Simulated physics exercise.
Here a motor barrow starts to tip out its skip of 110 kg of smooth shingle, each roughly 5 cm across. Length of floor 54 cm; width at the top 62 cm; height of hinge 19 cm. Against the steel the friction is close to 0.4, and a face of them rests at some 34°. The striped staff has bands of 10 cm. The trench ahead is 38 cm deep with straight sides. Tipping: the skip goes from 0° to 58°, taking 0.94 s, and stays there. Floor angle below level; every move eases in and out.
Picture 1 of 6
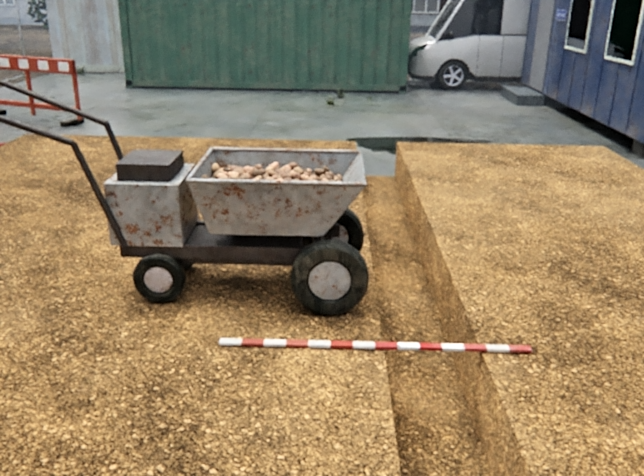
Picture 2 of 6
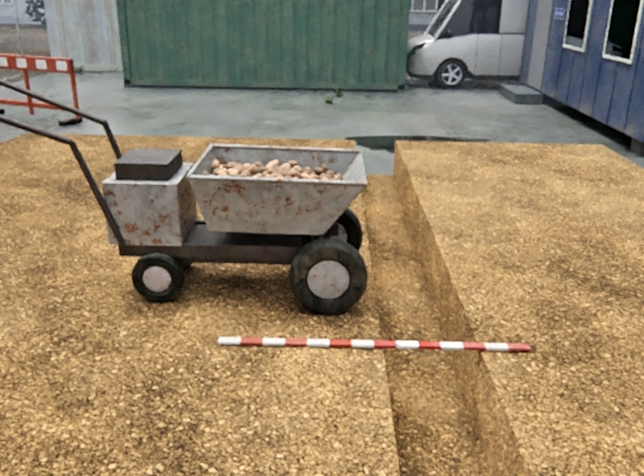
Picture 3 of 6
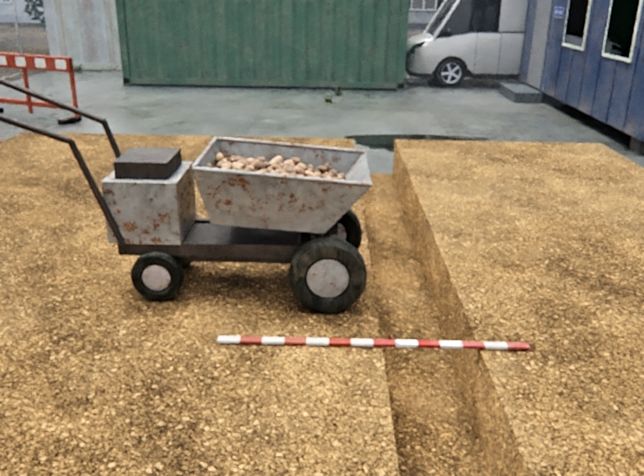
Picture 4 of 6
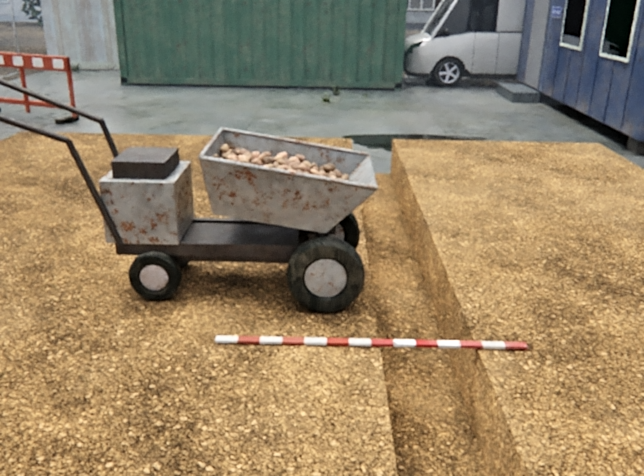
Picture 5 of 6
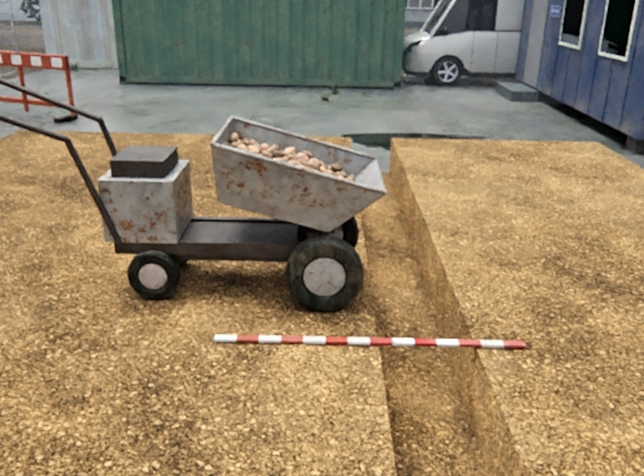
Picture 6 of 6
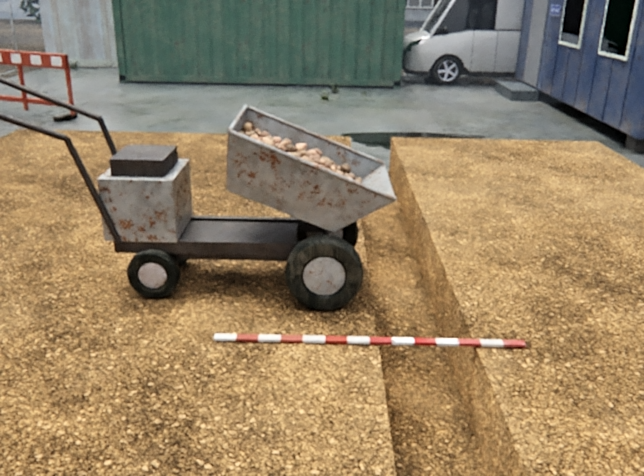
The footage shows a motor barrow loaded with smooth stones standing beside a straight-sided trench, a red-and-white staff lying in front; its rusty grey skip tilts forward to the right, rear end rising, while the wheels stay put.
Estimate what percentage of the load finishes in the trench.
Roughly 37 percent.
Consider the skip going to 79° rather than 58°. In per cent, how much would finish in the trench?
About 45%.
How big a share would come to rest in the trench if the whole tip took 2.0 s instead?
Expected share: Around 50%.
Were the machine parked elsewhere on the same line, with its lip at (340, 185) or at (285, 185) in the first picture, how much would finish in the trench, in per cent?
Roughly 55 per cent, then 65 per cent.
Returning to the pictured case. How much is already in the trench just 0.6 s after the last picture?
About 10 per cent by then.
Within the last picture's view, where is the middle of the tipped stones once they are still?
In the last view, about (444, 329).
Then, 0.3 s after the last picture the floor is at 49°, 100 % in the skip; the foremost stones are at (401, 214).
Then, 0.6 s after the last picture the floor is at 58°, 84 % in the skip, 11 % in the trench, 5 % past the trench; the foremost stones are at (474, 279).
Then, 1.0 s after the last picture the floor is at 58°, 52 % in the skip, 16 % in the trench, 32 % past the trench; the foremost stones are at (565, 293).
Then, 2.9 s after the last picture the floor is at 58°, 29 % in the skip, 37 % in the trench, 34 % past the trench; the foremost stones are past the picture's edge.
